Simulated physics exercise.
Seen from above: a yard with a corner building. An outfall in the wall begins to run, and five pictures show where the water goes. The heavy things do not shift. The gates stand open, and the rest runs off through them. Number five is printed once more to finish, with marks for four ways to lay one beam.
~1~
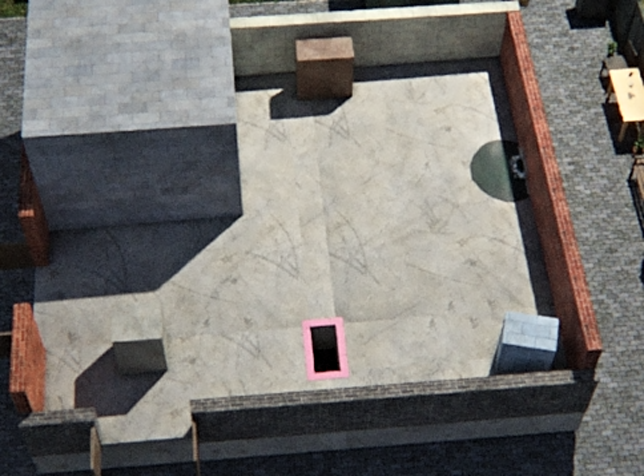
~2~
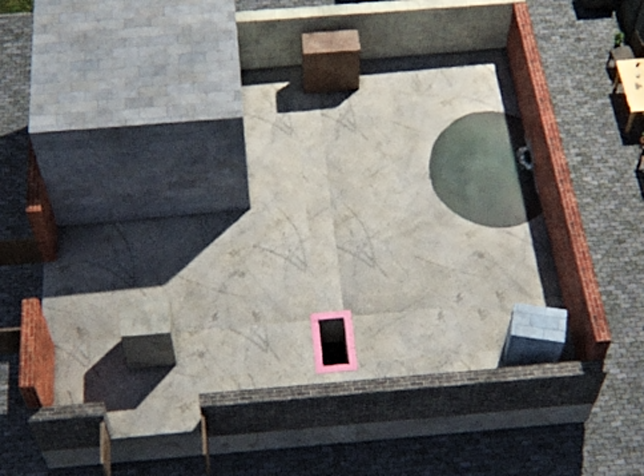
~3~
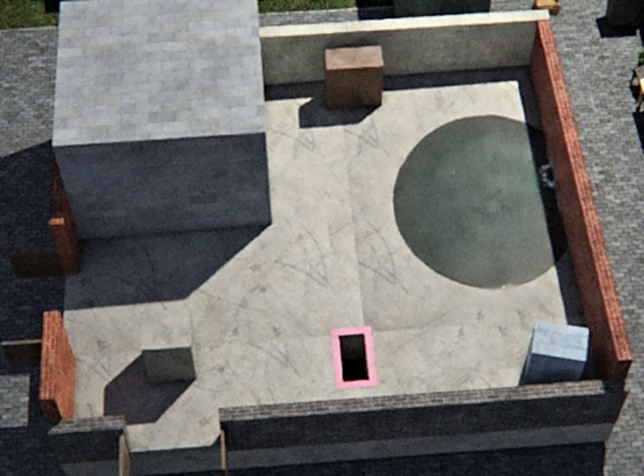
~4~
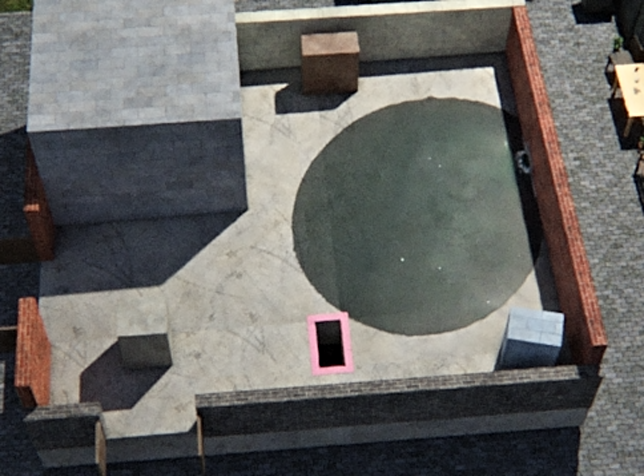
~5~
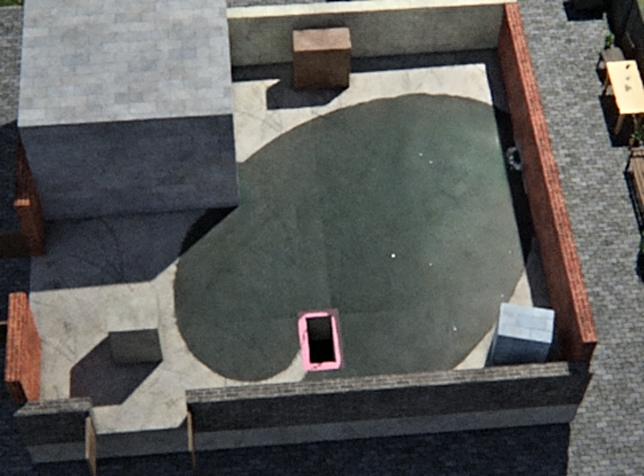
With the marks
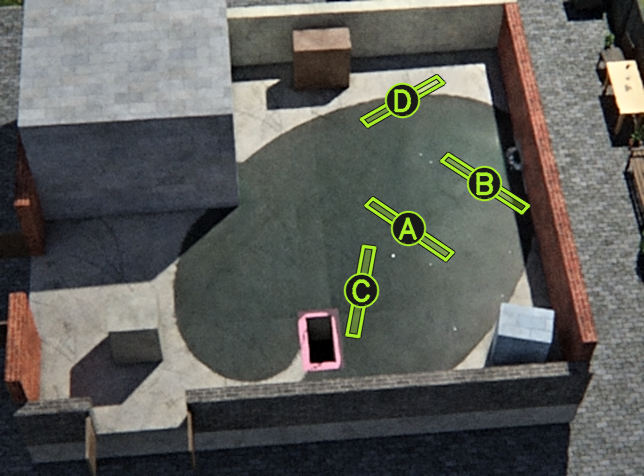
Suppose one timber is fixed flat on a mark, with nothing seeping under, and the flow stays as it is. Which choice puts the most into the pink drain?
It is D.
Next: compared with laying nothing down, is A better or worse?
Place A is worse.
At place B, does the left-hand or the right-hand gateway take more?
The right one.
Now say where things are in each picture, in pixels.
Outfall at (525, 164); pink drain at (325, 349); open gate at (47, 308); open gate at (148, 427); water covers 2 % of the ground and shows as far out as (491, 194); pink drain still dry.
Water covers 8 % of the ground and shows as far out as (452, 206); pink drain still dry.
Water covers 17 % of the ground and shows as far out as (430, 264); pink drain still dry.
Water covers 33 % of the ground and shows as far out as (321, 286); pink drain still dry.
Water covers 54 % of the ground and shows as far out as (196, 346); pink drain taking water.
On the marked copy, A from (369, 202) to (449, 256); B from (445, 157) to (525, 209); C from (352, 335) to (369, 247); D from (364, 122) to (440, 79).
For place A, about 9 % of the stream runs into the pink drain, about 91 % out by the gates.
For place B, about 6 % of the stream runs into the pink drain, about 94 % out by the gates.
For place C, about 8 % of the stream runs into the pink drain, about 92 % out by the gates.
For place D, about 22 % of the stream runs into the pink drain, about 78 % out by the gates.
